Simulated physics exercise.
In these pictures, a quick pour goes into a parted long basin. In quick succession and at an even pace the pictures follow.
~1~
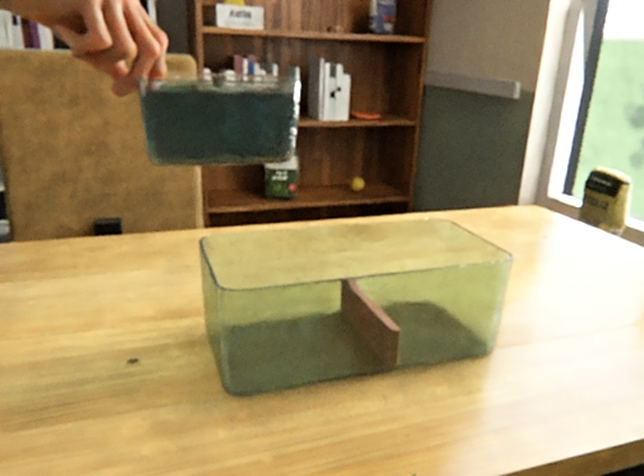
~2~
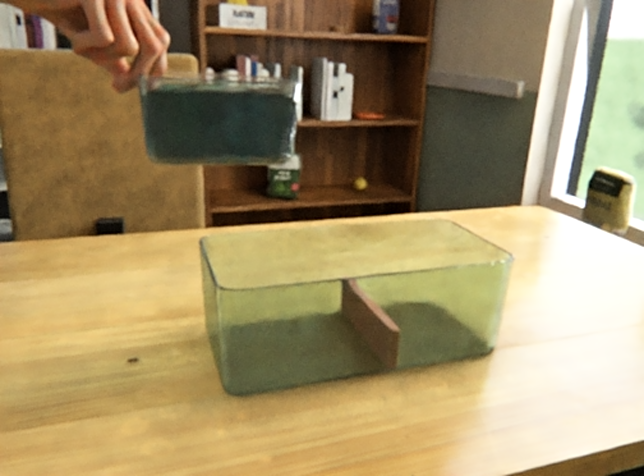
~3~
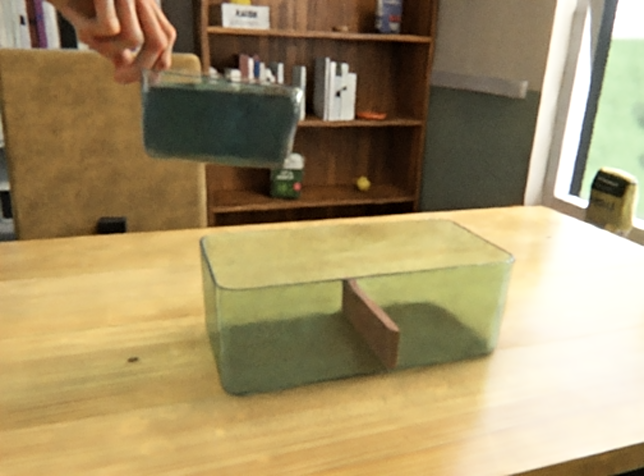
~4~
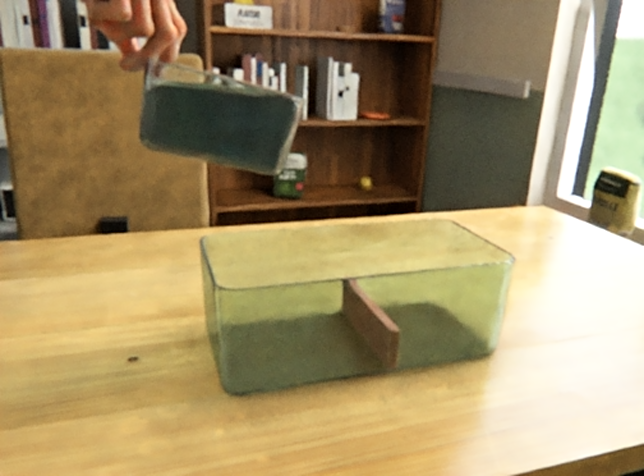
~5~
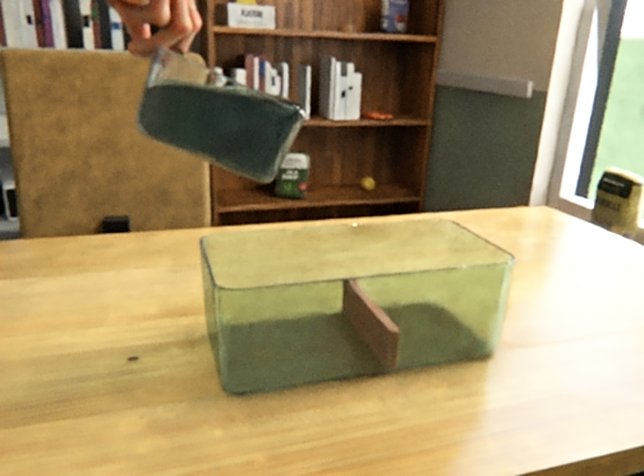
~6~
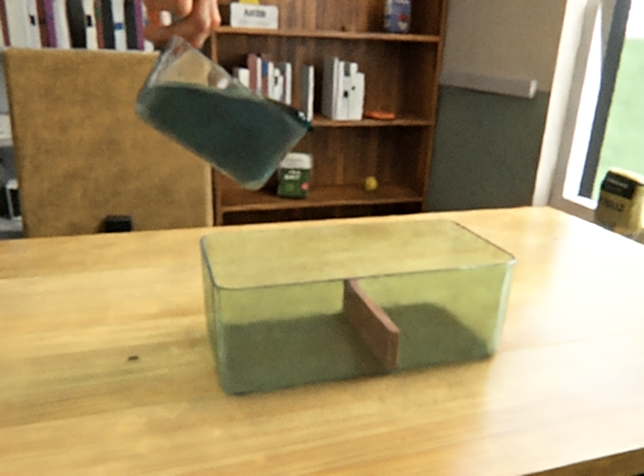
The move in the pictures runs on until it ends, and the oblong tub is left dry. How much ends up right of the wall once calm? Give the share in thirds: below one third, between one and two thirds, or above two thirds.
I'd put the amount right of the wall under the one-third mark.
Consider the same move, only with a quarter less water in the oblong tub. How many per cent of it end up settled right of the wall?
About 5 parts in a hundred, give or take.
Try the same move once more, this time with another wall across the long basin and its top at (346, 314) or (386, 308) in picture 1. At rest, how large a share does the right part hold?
In turn 35 and 15 in a hundred.
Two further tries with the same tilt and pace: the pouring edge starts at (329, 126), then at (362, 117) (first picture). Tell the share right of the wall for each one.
Roughly 35 % and 70 %.
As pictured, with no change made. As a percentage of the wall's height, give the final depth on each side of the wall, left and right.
On the left it is 50 per cent, on the right 10.
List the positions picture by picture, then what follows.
The first picture shows tilt 0°; pouring edge (289, 81); surface from (142, 90) to (285, 91); the long basin's rim runs from (208, 263) to (478, 238); the wall's top is at (367, 301).
The second picture shows tilt 2°; pouring edge (290, 83); surface from (143, 89) to (285, 92).
The third picture shows tilt 6°; pouring edge (292, 89); surface from (144, 86) to (288, 94).
The fourth picture shows tilt 14°; pouring edge (294, 99); surface from (147, 84) to (291, 96).
The fifth picture shows tilt 24°; pouring edge (296, 112); surface from (147, 85) to (293, 105); 2 per cent is over the edge.
The sixth picture shows tilt 35°; pouring edge (294, 128); surface from (143, 90) to (286, 113); 7 per cent is over the edge.
A moment on, the oblong tub is tipped on its side and 19 per cent is still to pour, 35 is left of the wall and 0 right of it.
Next, the oblong tub is tipped right over and 3 per cent is still to pour, 91 is left of the wall and 1 right of it.
Then the oblong tub is tipped right over and 0 per cent is still to pour, 89 is left of the wall and 7 right of it.
Later the oblong tub is tipped right over and 0 per cent is still to pour, 90 is left of the wall and 7 right of it.
At rest 90 per cent lies left of the wall, 8 right of it and 2 outside.
